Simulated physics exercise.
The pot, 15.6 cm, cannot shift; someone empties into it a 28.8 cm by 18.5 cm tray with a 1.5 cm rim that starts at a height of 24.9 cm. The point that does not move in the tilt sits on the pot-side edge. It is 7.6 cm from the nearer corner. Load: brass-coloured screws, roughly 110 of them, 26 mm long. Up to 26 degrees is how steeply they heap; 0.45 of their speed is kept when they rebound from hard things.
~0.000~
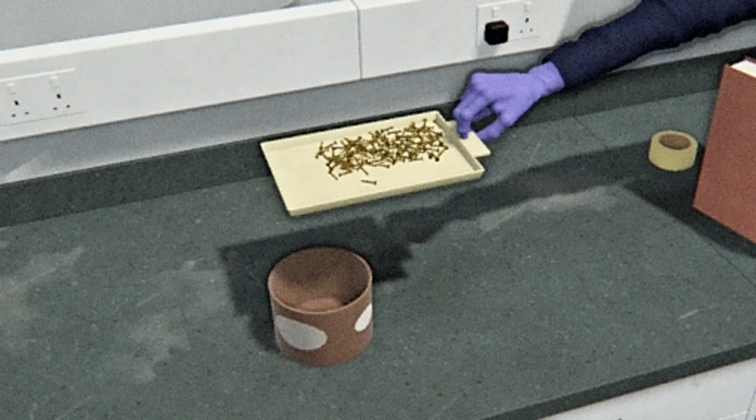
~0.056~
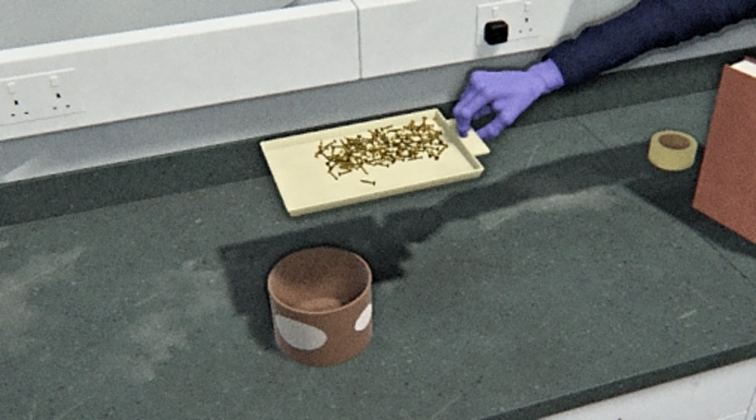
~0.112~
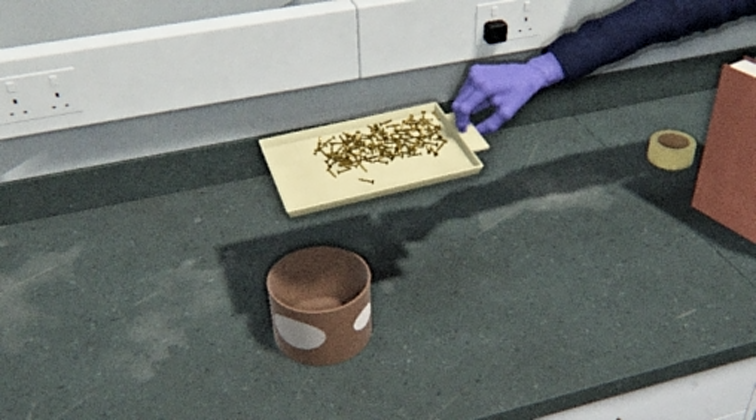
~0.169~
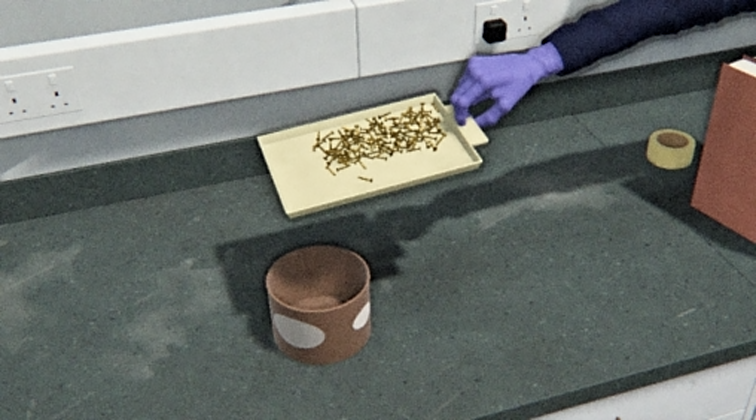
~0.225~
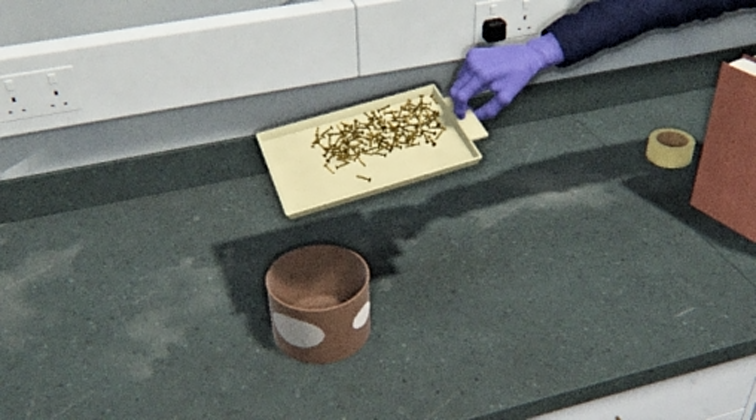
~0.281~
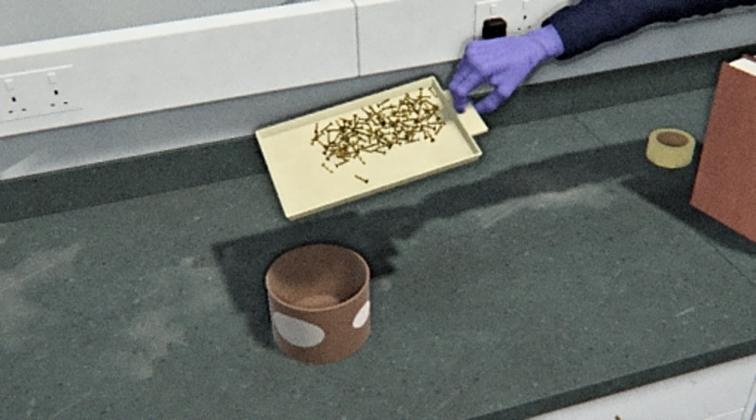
On a dark lab counter, a purple-gloved hand gripped the right end of a cream tray heaped with brass-coloured screws and slightly tilted it toward the left front corner, behind a brown, white-spotted pot.
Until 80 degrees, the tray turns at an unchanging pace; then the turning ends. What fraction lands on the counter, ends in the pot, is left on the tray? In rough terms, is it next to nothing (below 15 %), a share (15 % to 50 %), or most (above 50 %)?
Roughly: Counter: Next to nothing, pot: Most, tray: Next to nothing.
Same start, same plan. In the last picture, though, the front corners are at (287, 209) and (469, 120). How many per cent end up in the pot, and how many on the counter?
Pot 15 % / counter 85 %.
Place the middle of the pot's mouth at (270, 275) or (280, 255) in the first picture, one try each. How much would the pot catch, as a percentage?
Roughly 60 and 15 percent.
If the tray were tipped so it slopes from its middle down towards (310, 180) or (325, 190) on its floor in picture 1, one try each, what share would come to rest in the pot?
15 and 60 %.
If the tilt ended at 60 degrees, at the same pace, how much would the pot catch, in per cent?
Estimate: Roughly 75 percent.
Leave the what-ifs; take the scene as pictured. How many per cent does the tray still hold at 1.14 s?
I'd put it at roughly 45 per cent.
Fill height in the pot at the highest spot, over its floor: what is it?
2.0 cm.
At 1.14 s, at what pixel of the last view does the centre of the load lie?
Approximately (304, 260) in the last view.
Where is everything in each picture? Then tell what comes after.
The first frame shows tray tilt 0 degrees, front corners at (292, 207) and (480, 169); middle of the pieces at (381, 150); pot at (320, 279).
The second frame shows tray tilt 1 degrees, front corners at (291, 208) and (479, 168); middle of the pieces at (381, 149).
The third frame shows tray tilt 3 degrees, front corners at (290, 209) and (478, 165), lowest corner left front; middle of the pieces at (380, 145).
The fourth frame shows tray tilt 7 degrees, front corners at (290, 210) and (478, 160), lowest corner left front; middle of the pieces at (379, 140).
The fifth frame shows tray tilt 10 degrees, front corners at (289, 211) and (477, 156), lowest corner left front; middle of the pieces at (378, 135).
The sixth frame shows tray tilt 13 degrees, front corners at (290, 213) and (477, 152), lowest corner left front; middle of the pieces at (377, 130); pot at (318, 276). Its pace works out near 60 degrees a second.
After 0.80 s, tilt 45 degrees; the tray holds 100 %, the pot 0 %.
Then, at 1.14 s, tilt 66 degrees; the tray holds 45 %, the pot 35 %.
Then, at 1.58 s, tilt 80 degrees; the tray holds 5 %, the pot 85 %.
At rest (2.3 s), counter 5 %, pot 95 %, tray 0 %.
